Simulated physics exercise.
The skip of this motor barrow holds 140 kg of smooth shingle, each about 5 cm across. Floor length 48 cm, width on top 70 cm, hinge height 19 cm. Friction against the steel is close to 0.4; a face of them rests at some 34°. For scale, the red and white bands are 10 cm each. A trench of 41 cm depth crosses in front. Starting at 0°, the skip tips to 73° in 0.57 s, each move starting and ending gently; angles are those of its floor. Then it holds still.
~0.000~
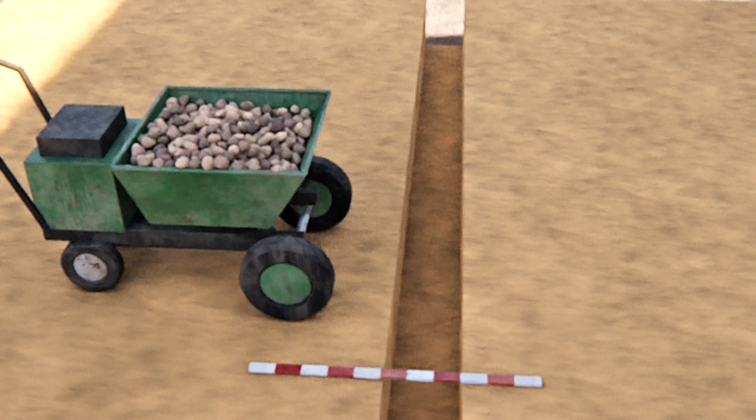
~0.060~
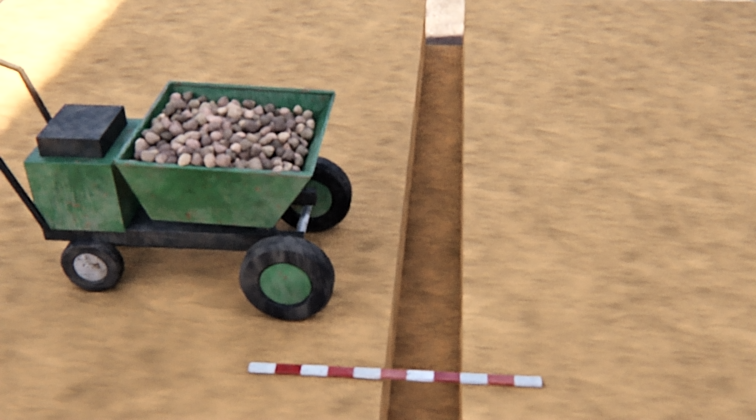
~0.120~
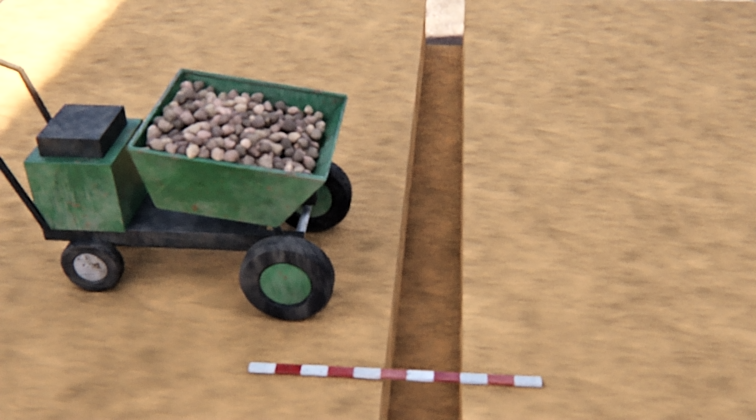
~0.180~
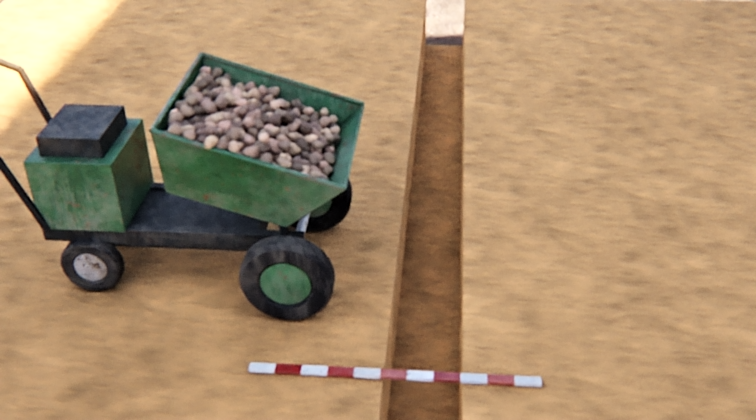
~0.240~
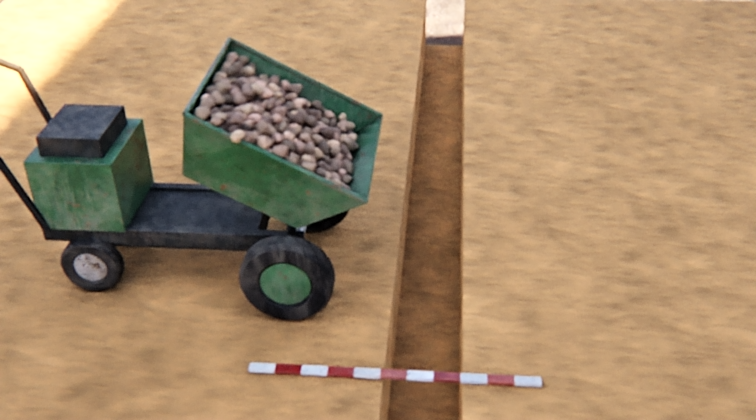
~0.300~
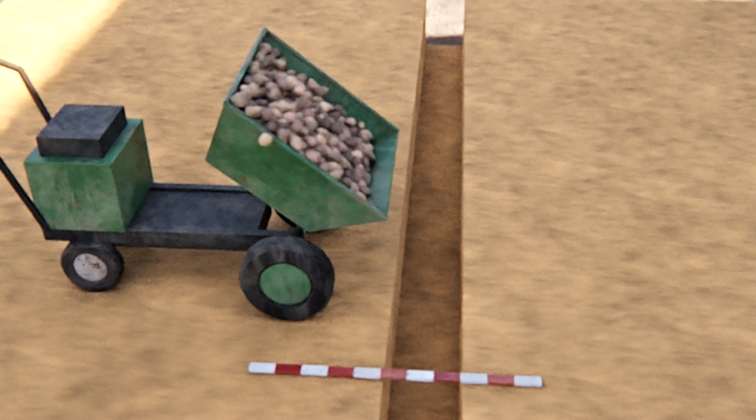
At first, a green motor barrow heaped with smooth brownish stones stands level on sandy ground, left of a narrow trench and a red-and-white banded rod. Its skip then lifts at the left end, slowly and then faster, tilting steeply toward the trench while the stones ride inside and the wheels stay still.
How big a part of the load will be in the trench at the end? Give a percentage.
Roughly 34 per cent ends in the trench.
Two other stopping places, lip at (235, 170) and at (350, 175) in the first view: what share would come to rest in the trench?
Near 80 per cent from the first place, 10 from the second.
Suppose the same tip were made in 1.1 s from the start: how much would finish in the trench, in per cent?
In that case some 50 per cent.
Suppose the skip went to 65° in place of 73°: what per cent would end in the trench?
In that case some 35 per cent.
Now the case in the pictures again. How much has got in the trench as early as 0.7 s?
About 10 per cent by then.
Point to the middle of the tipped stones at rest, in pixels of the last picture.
Around (511, 275).
After 0.4 s the floor is at 62°; 100 % in the skip; the foremost stones are at (407, 215).
After 0.7 s the floor is at 73°; 60 % in the skip, 11 % in the trench, 29 % past the trench; the foremost stones are at (519, 285).
After 1.0 s the floor is at 73°; 14 % in the skip, 20 % in the trench, 66 % past the trench; the foremost stones are past the picture's edge.
After 3.0 s the floor is at 73°; 0 % in the skip, 34 % in the trench, 66 % past the trench; the foremost stones are past the picture's edge.
